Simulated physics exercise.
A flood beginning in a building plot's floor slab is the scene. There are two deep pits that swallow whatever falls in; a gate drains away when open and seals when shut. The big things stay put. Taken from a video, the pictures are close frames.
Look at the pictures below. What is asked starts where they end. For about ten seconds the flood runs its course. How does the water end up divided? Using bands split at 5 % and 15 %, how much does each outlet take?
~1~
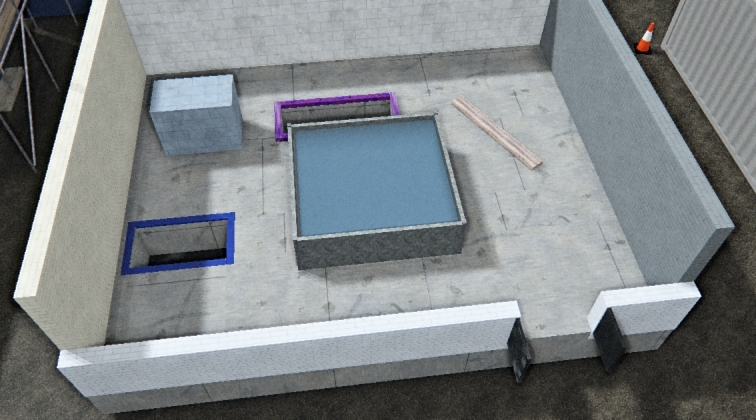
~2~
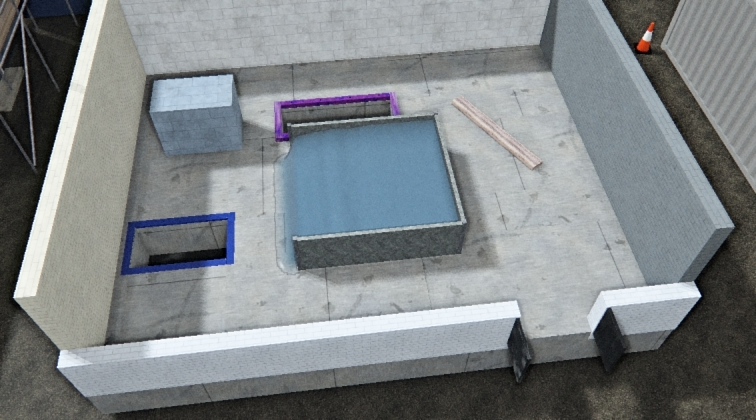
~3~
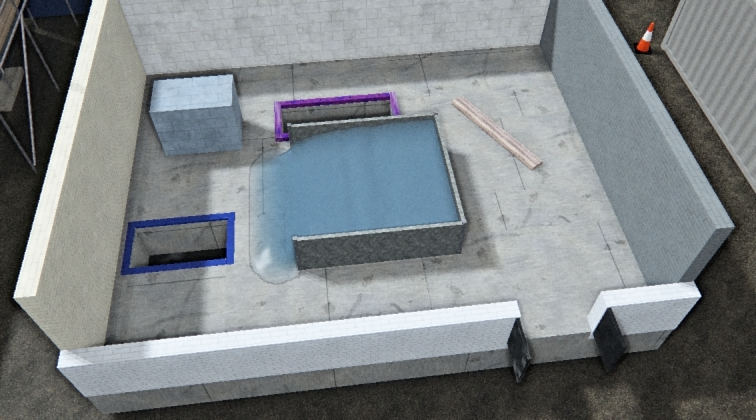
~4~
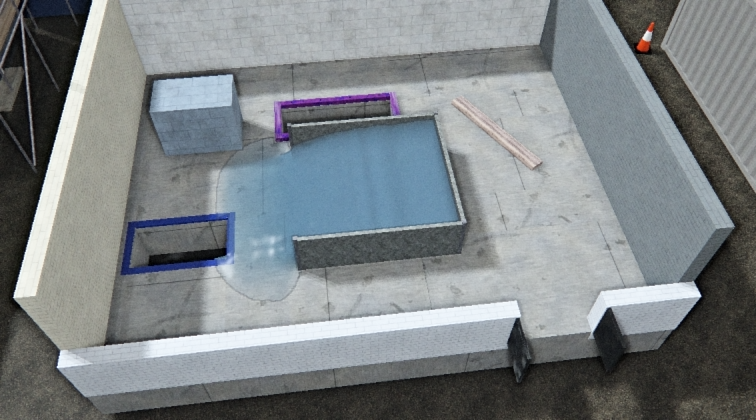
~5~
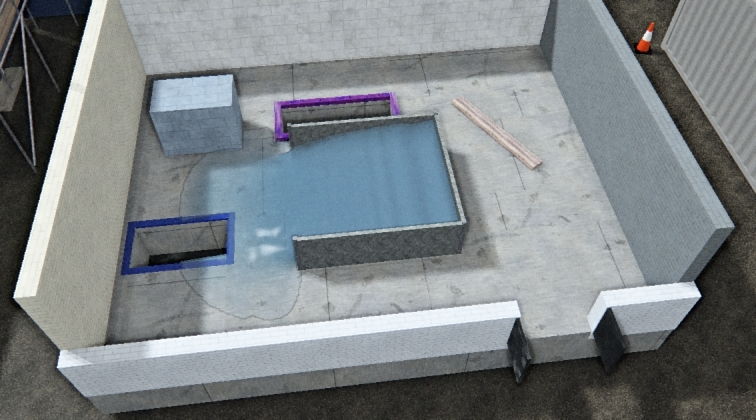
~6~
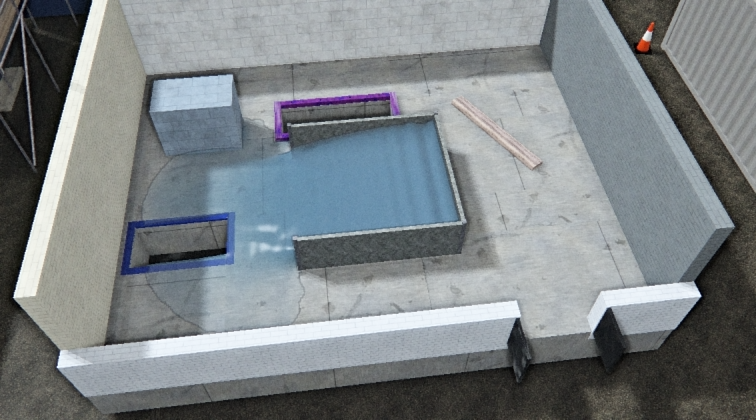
In order: The gate lands in the bottom band - below five per cent; the purple pit lands in the bottom band - below five per cent; the blue pit lands in the top band - past fifteen per cent.
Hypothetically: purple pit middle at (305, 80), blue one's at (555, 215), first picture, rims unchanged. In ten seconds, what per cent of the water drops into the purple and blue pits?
The purple pit ends up with 6 per cent, the blue pit with 14 per cent.
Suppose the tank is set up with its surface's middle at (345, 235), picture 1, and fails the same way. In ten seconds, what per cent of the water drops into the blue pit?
Blue: 75 %.
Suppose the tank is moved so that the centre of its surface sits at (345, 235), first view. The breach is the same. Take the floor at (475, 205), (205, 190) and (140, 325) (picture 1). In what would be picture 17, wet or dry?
Unflooded - soaked - soaked.
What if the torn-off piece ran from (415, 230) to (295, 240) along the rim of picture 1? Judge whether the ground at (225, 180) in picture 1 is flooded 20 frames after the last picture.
It would be unsoaked.
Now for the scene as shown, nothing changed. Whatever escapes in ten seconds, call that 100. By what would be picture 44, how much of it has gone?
Around 85 %.
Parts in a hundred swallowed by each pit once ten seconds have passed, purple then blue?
Roughly 0 and 62 %.
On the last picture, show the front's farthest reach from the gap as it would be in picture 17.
The farthest wet point should be near (147, 76).
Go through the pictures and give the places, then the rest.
In the first frame, the tank at (371, 175) is whole and still.
In the second frame, the front is at a hidden place, out from the gap at (297, 199).
In the third frame, water pours out at (297, 201) and has run to (273, 152).
In the fourth frame, the front is at (250, 147), out from the gap at (298, 202).
In the fifth frame, water pours out at (298, 203) and has run to (209, 155).
In the sixth frame, water pours out at (298, 203) and has run to (155, 185).
A moment on, water covers 25 % of the floor; the gate 0 %, the purple pit 0 %, the blue pit 10 %.
Next, water covers 35 % of the floor; the gate 0 %, the purple pit 0 %, the blue pit 20 %.
Then, water covers 35 % of the floor; the gate 0 %, the purple pit 0 %, the blue pit 34 %.
Later, water covers 65 % of the floor; the gate 0 %, the purple pit 0 %, the blue pit 51 %.
In the end, water covers 85 % of the floor; the gate 0 %, the purple pit 0 %, the blue pit 62 %.
